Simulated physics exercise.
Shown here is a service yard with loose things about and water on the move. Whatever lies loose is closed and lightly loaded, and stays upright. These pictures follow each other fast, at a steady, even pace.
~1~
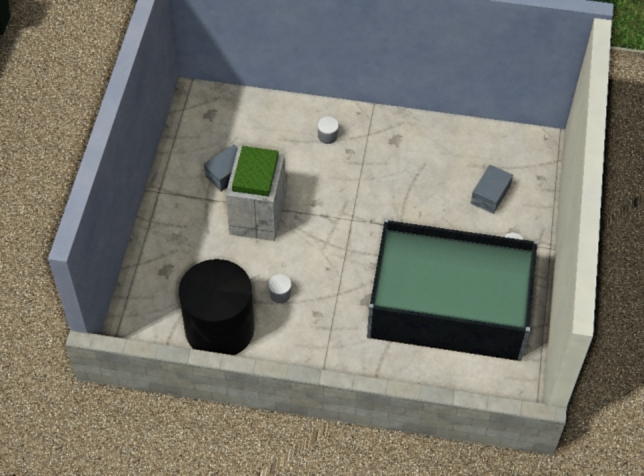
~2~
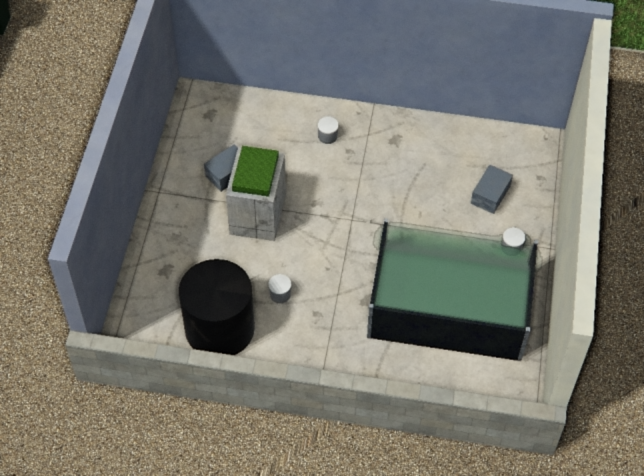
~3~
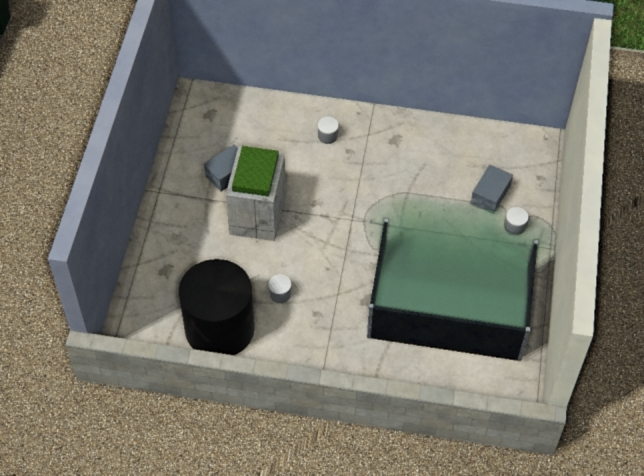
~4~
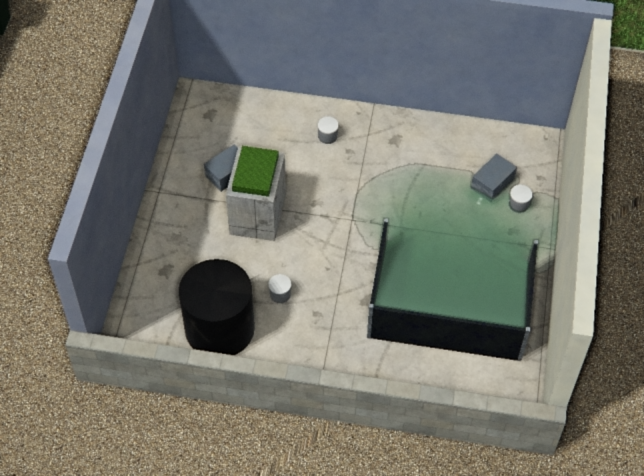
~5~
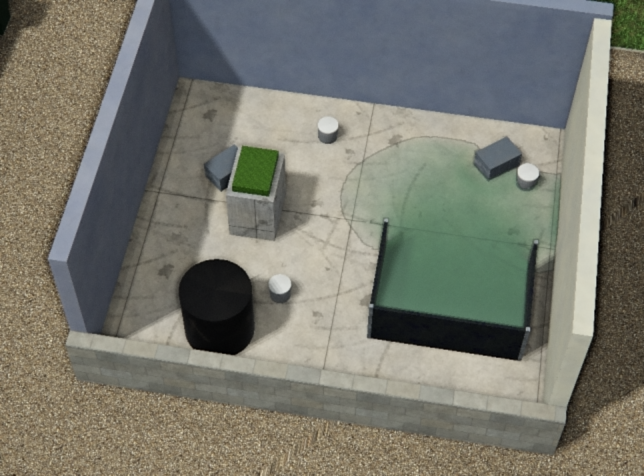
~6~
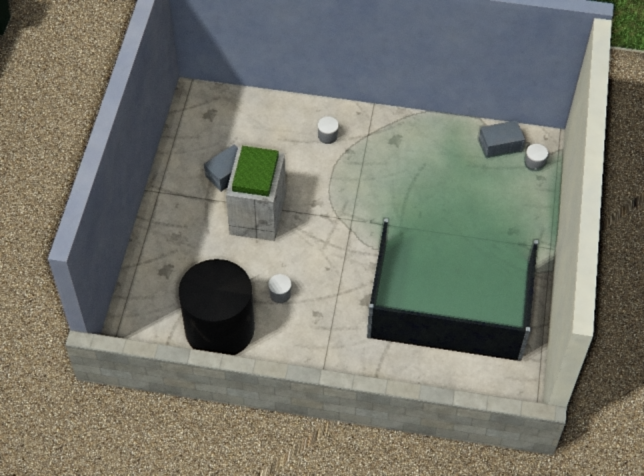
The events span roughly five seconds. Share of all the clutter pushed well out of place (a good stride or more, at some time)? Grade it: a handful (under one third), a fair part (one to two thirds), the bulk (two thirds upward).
The bulk.
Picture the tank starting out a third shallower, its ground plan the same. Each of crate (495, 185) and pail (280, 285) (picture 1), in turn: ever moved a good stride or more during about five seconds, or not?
So the first made it that far, and the second came up short.
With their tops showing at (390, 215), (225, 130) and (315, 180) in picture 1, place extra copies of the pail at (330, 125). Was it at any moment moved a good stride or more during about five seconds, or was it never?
Displaced, displaced, displaced.
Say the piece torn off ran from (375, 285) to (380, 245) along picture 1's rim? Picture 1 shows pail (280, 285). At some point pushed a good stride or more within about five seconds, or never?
Distance reached.
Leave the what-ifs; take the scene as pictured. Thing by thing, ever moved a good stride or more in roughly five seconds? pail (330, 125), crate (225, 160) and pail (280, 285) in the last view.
As listed: Travels that far, travels that far and falls short.
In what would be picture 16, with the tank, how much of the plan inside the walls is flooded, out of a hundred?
Something like 50 in a hundred.
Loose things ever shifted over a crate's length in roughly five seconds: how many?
The total here is 4.
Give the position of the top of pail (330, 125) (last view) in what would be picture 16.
Roughly at (272, 110).
A moment on, 2 of 5 are well off their spots; 2 afloat.
Next, 3 of 5 are well off their spots; 2 afloat.
Later, 4 of 5 are well off their spots; 3 afloat.
In the end, 4 of 5 are well off their spots, and 4 have been at some point; 2 afloat.
